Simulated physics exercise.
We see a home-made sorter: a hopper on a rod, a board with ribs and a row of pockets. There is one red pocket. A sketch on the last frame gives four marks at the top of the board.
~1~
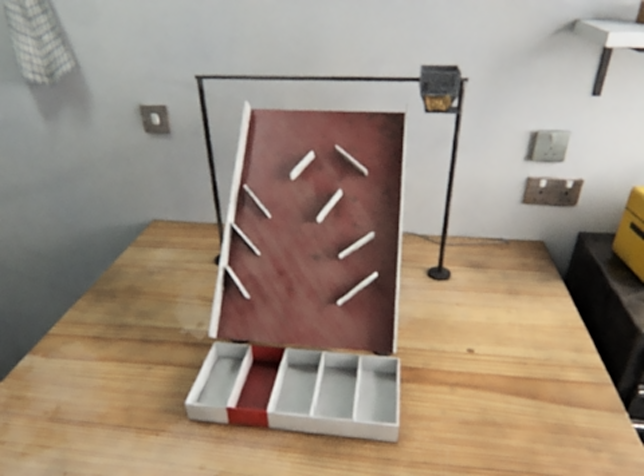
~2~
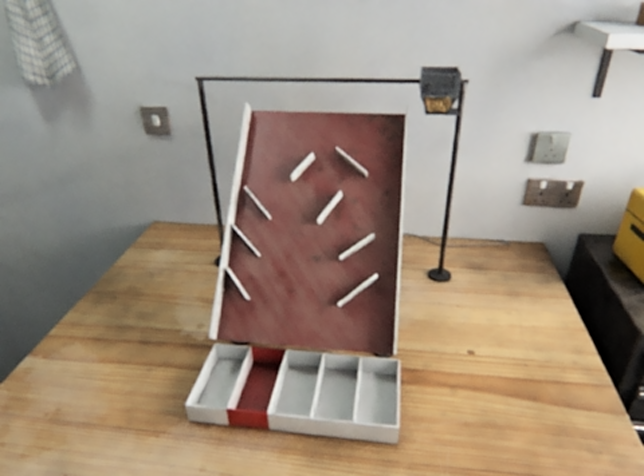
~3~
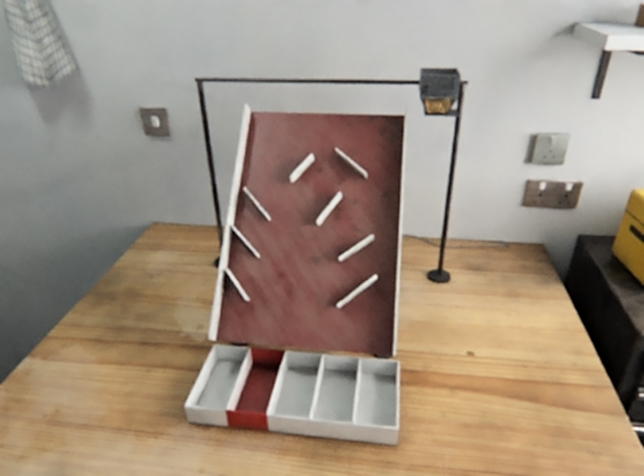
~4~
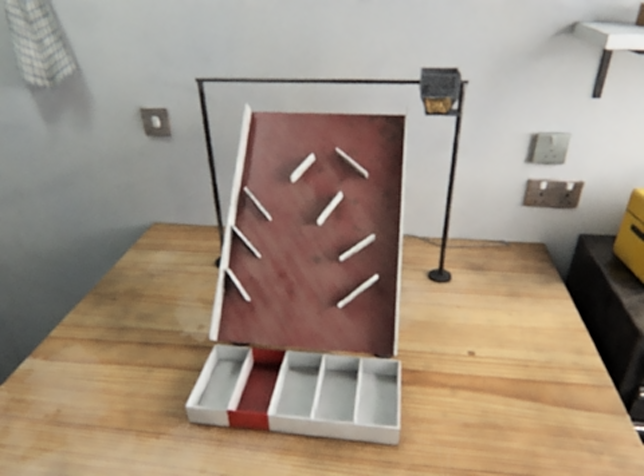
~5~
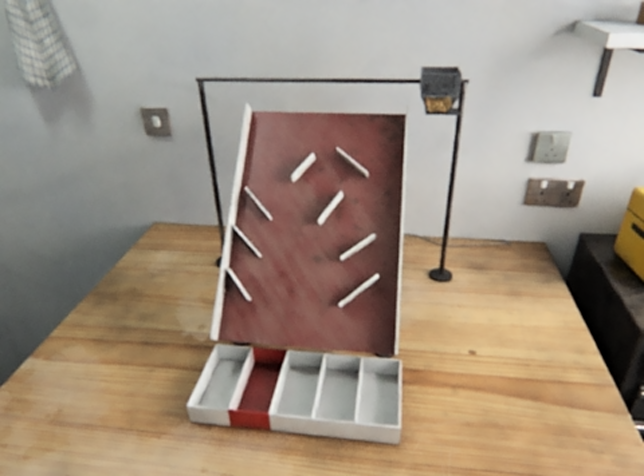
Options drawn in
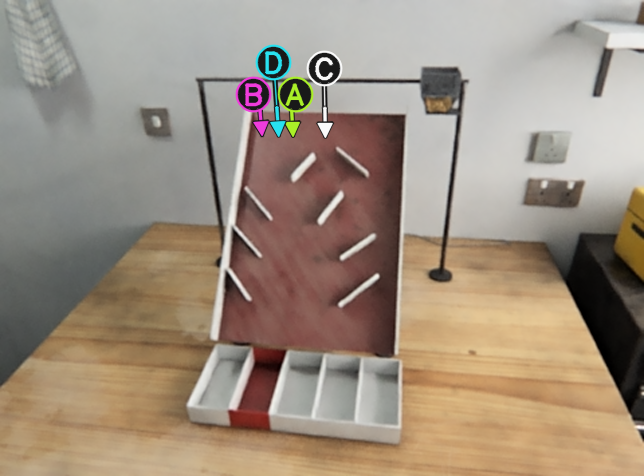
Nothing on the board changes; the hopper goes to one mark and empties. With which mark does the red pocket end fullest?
The best mark is C.
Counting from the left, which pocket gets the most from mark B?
It is the third one.
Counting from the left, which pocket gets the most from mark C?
The second from the left.
On the marked copy, mark A meets the board at (292, 131); mark B meets the board at (261, 130); mark C meets the board at (325, 132); mark D meets the board at (278, 131).
With A, a stray few in the red pocket, about half in other pockets, about half outside the box.
With B, a small part in the red pocket, about half in other pockets, about a third outside the box.
With C, about a third in the red pocket, a small part in other pockets, about half outside the box.
With D, a stray few in the red pocket, about a third in other pockets, about two thirds outside the box.
